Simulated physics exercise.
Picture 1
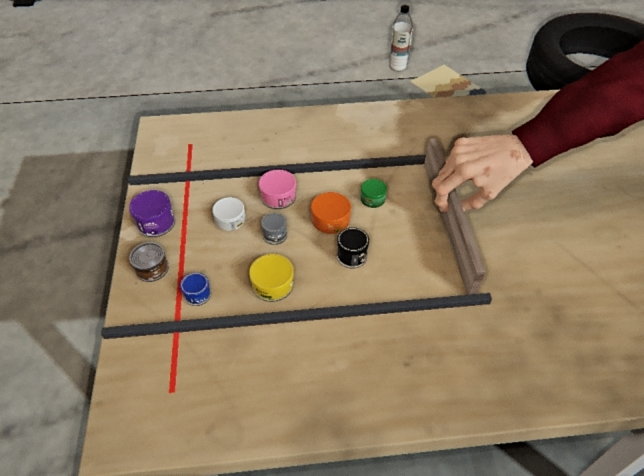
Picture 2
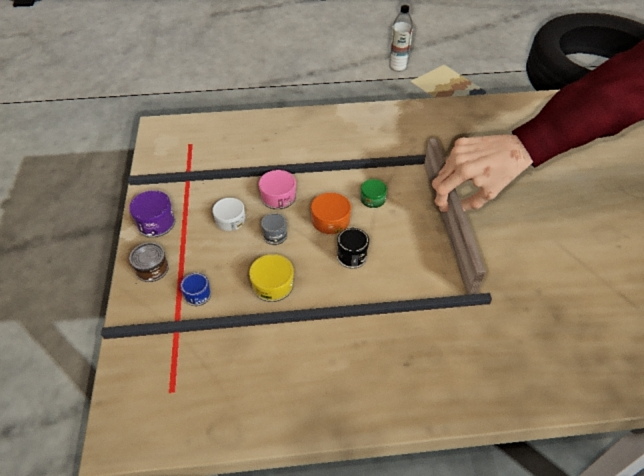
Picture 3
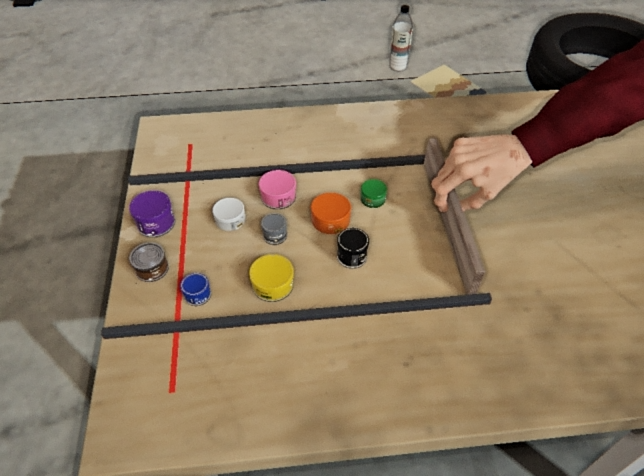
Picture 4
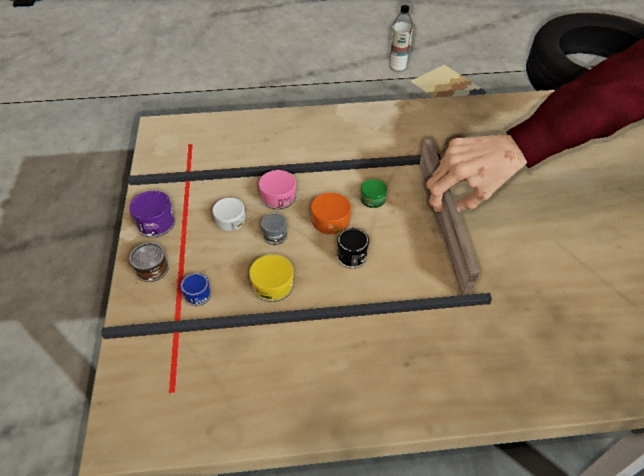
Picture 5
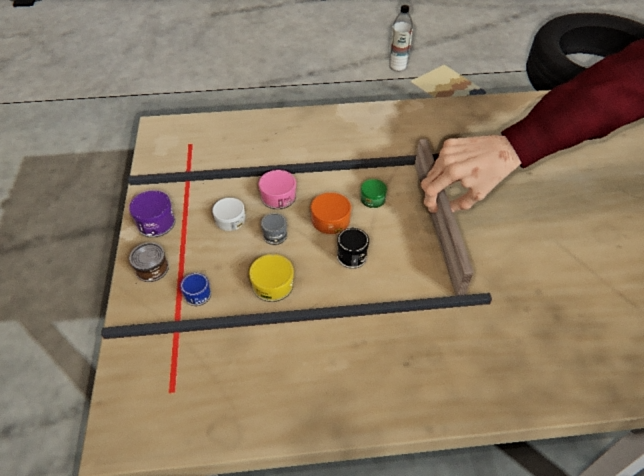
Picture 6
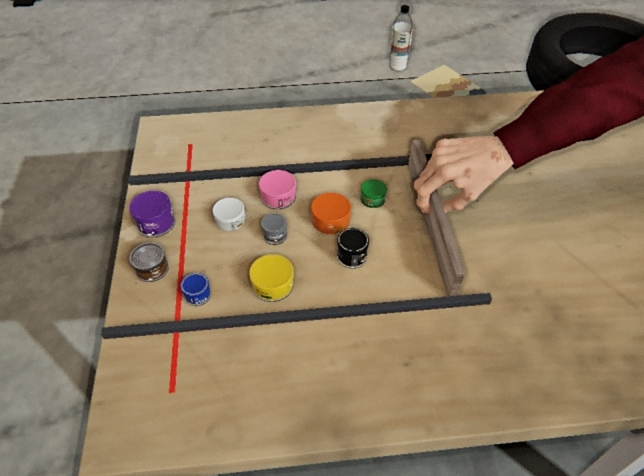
The clip shows a hand gripping a wooden board at the right of a channel of colourful small pots on a table; the board stays nearly still, then slides slightly left, while the pots and red line remain in place.
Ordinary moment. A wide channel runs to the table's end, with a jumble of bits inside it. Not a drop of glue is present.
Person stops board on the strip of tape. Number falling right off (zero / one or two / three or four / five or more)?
The pieces that topple off will total fewer than three but at least one.
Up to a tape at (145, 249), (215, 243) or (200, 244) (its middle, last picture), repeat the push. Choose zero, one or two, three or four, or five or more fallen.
Lab note - count per position: Five or more; no fall at all; zero.
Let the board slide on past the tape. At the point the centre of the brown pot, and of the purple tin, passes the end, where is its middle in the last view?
The middle would be close to (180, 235) and then close to (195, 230).
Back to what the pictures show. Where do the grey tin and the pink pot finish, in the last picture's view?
The first one ends at (140, 257), the second at (162, 189).
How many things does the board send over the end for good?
The total is 1.
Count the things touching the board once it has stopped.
It is in contact with 4.
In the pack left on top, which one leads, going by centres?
Nearest at the end: The brown pot.
Soon after, none off yet; purple tin at rest near (153, 214); brown pot at rest near (150, 262); blue pot at rest near (196, 290).
By the end, the number that fall off is one or two; fallen, purple tin.
